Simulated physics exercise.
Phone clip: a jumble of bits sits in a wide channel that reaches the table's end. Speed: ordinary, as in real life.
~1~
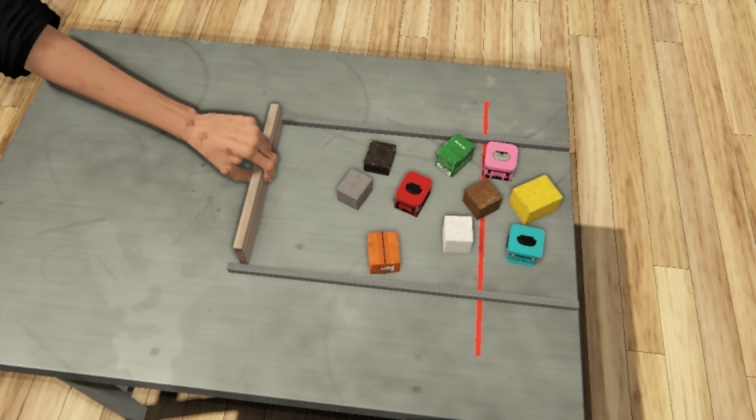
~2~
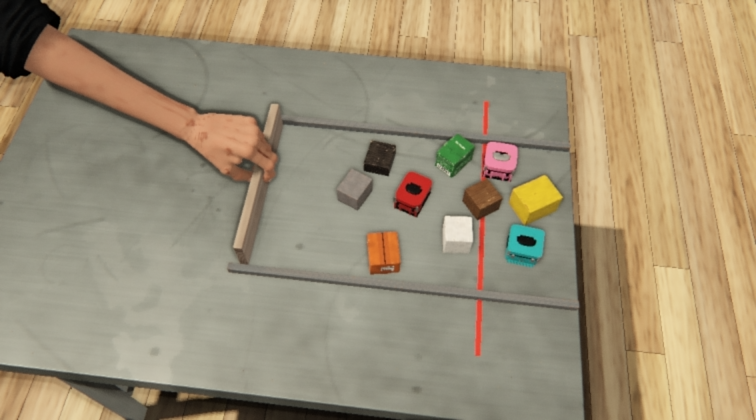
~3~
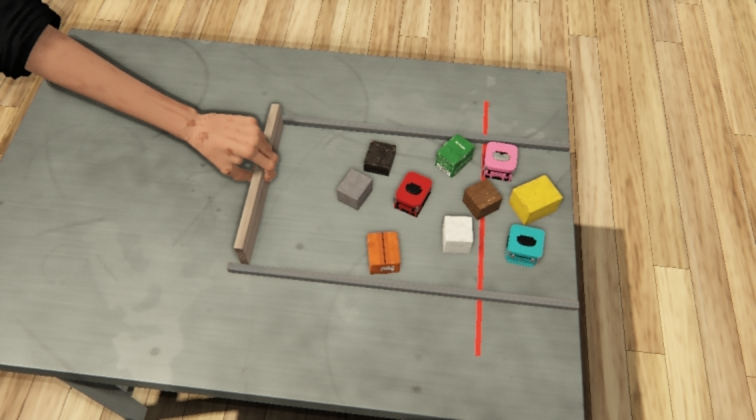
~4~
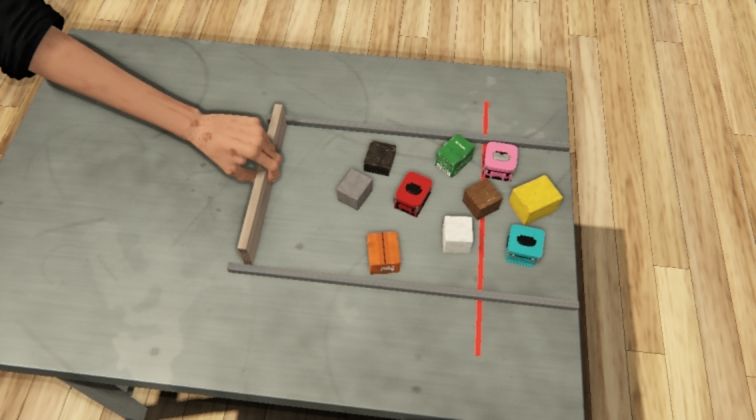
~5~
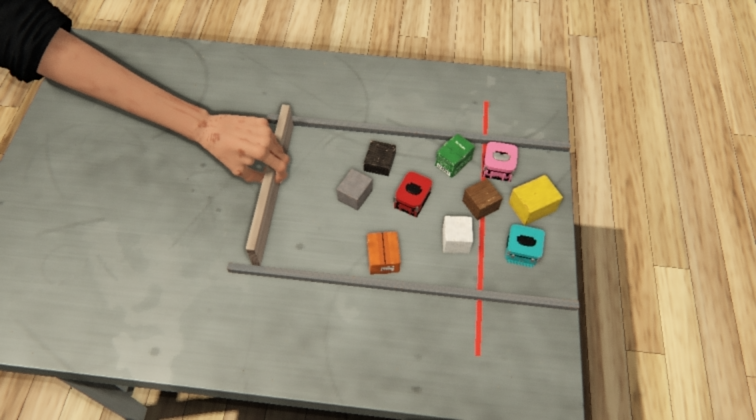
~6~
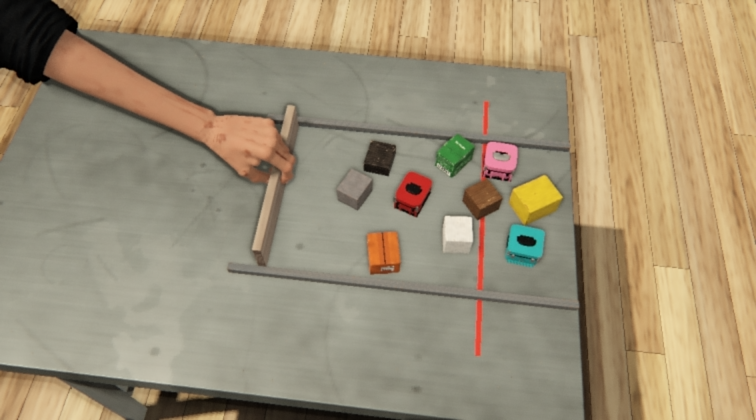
An arm in a dark sleeve reaches from the upper left over a gray table on a wooden floor, seen from above at a slant. Its hand grips a board at the left of a railed channel holding black, gray, red, orange, green, white and brown pieces, with pink, yellow and turquoise ones near a red line. The board, at first still, slides slightly right; the pieces and camera stay still.
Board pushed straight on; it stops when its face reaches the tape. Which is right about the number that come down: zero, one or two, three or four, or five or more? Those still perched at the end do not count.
The right one is one or two.
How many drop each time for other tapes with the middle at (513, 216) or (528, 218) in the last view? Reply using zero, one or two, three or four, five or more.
Three or four, then either three or four.
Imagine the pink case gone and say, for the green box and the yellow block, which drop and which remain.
So the green box is still there and the yellow block goes off the edge.
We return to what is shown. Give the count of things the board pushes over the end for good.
Precisely 1.
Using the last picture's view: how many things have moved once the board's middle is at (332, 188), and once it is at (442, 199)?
0, then 9.
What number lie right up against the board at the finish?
Counting them up gives 4.
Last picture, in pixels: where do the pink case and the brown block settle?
One ends up near (550, 166) and the other near (553, 212).
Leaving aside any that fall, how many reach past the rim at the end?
Overhang count: 0.
Early on, none off yet; yellow block at rest near (535, 200); turquoise case at rest near (524, 246); pink case at rest near (500, 162).
Finally, the number that fall off is one or two; lost, yellow block.
